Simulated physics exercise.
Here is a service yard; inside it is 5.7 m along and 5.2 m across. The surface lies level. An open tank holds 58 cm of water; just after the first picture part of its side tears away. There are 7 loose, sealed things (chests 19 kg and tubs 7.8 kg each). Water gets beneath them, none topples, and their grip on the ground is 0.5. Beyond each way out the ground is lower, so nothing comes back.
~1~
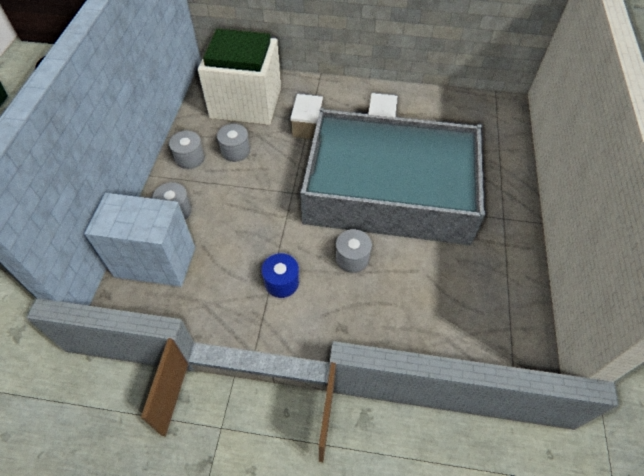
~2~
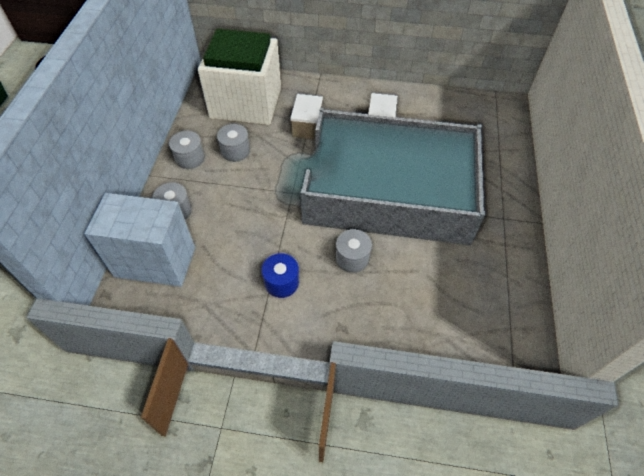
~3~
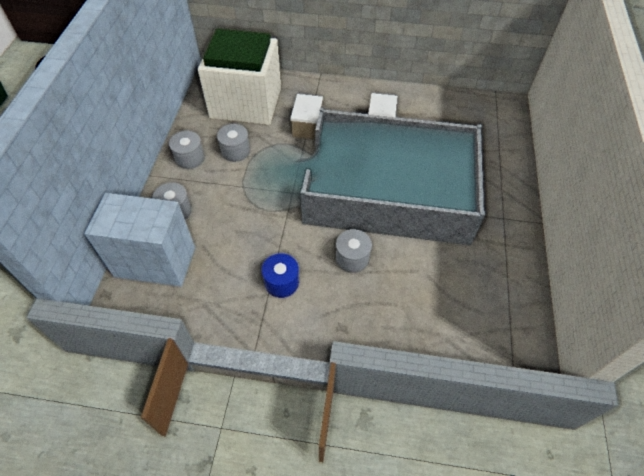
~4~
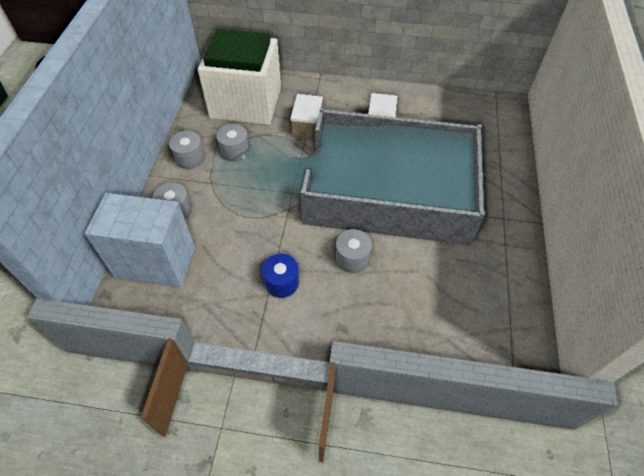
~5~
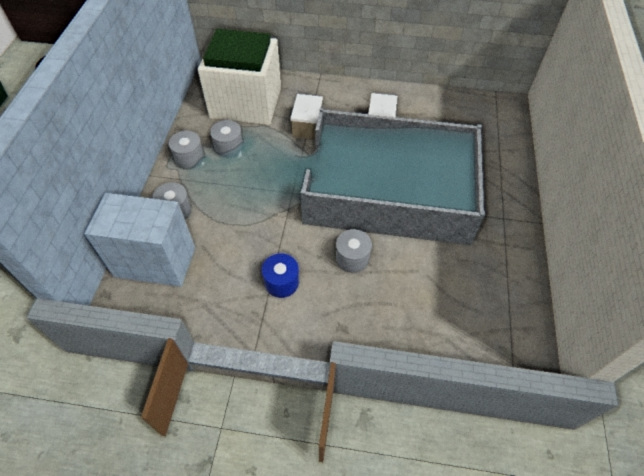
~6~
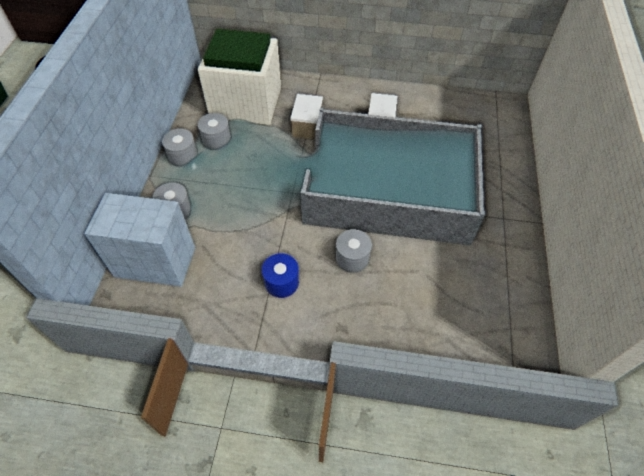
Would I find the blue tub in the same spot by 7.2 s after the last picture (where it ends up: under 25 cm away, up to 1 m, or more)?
The blue tub travels far.
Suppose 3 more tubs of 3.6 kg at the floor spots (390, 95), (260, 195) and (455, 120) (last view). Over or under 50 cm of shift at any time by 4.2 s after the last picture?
In that order: Over, more, under.
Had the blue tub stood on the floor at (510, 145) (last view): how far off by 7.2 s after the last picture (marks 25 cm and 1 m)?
It moves a short way.
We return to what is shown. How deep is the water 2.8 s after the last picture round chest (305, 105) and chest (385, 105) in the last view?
About 1 and 0 cm.
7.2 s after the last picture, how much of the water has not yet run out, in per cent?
Some 94 per cent remains.
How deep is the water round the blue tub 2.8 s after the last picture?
Roughly 3 cm.
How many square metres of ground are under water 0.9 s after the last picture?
Some 10.0 m2.
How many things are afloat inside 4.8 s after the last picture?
I count 1.
Then, 0.9 s after the last picture the blue tub is near (280, 269), 0.0 m from its start, aground; 0 of 7 are out; 2 afloat.
Then, 2.8 s after the last picture the blue tub is near (281, 269), 0.0 m from its start, aground; 0 of 7 are out; 3 afloat.
Then, 4.8 s after the last picture the blue tub is near (361, 314), 1.1 m from its start, aground; 0 of 7 are out; 1 afloat.
Then, 7.2 s after the last picture the blue tub is near (478, 321), 2.4 m from its start, aground; 0 of 7 are out; 2 afloat.
